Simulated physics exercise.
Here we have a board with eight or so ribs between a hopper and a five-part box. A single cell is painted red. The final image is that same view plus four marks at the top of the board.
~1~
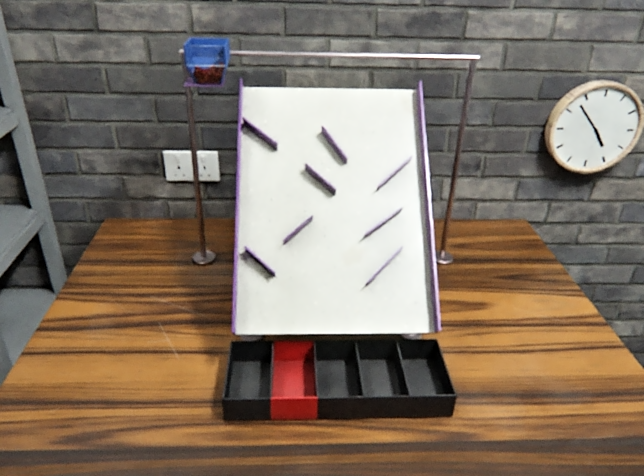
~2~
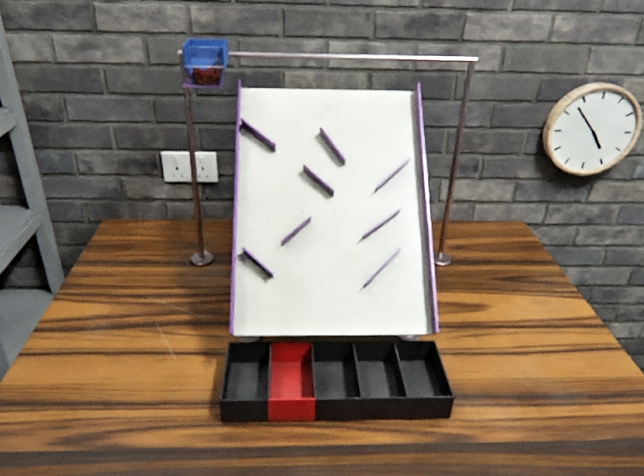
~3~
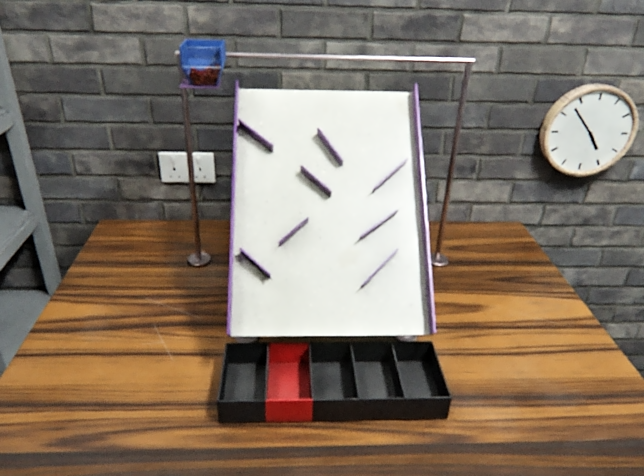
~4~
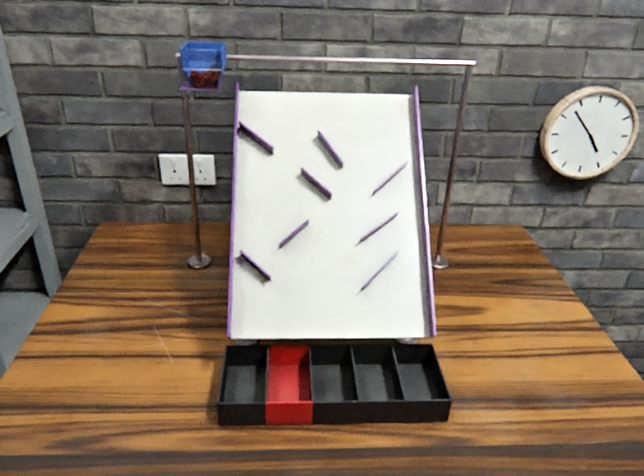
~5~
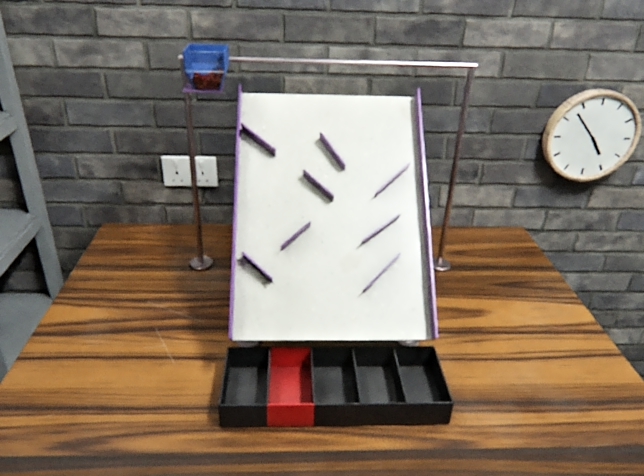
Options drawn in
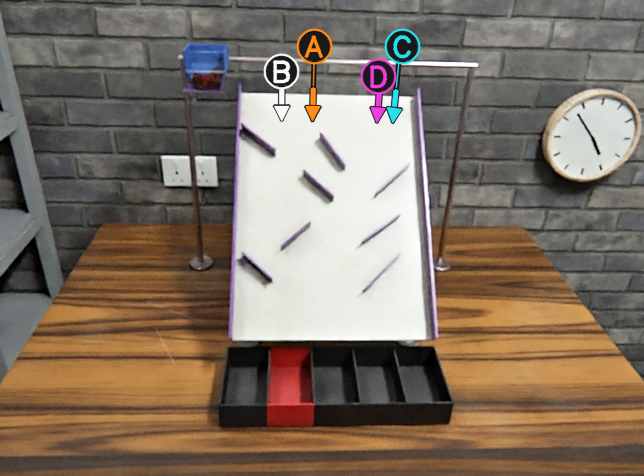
Nothing moves except a slight camera sway before a ribbed board, blue hopper and five-part box.
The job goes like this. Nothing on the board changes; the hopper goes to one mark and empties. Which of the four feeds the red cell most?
I would pick mark B.
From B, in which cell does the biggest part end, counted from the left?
The second from the left.
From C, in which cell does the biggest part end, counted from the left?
The third from the left.
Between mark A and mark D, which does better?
Mark A.
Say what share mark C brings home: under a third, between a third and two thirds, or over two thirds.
Mark C gives under a third.
On the marked copy, mark A meets the board at (312, 115); mark B meets the board at (281, 115); mark C meets the board at (393, 117); mark D meets the board at (377, 117).
With A, about a quarter in the red cell, about two thirds in other cells, a small part held on the board.
With B, most in the red cell, a small part in other cells, a small part held on the board.
With C, about a quarter in the red cell, about two thirds in other cells, a small part outside the box.
With D, a small part in the red cell, most in other cells.
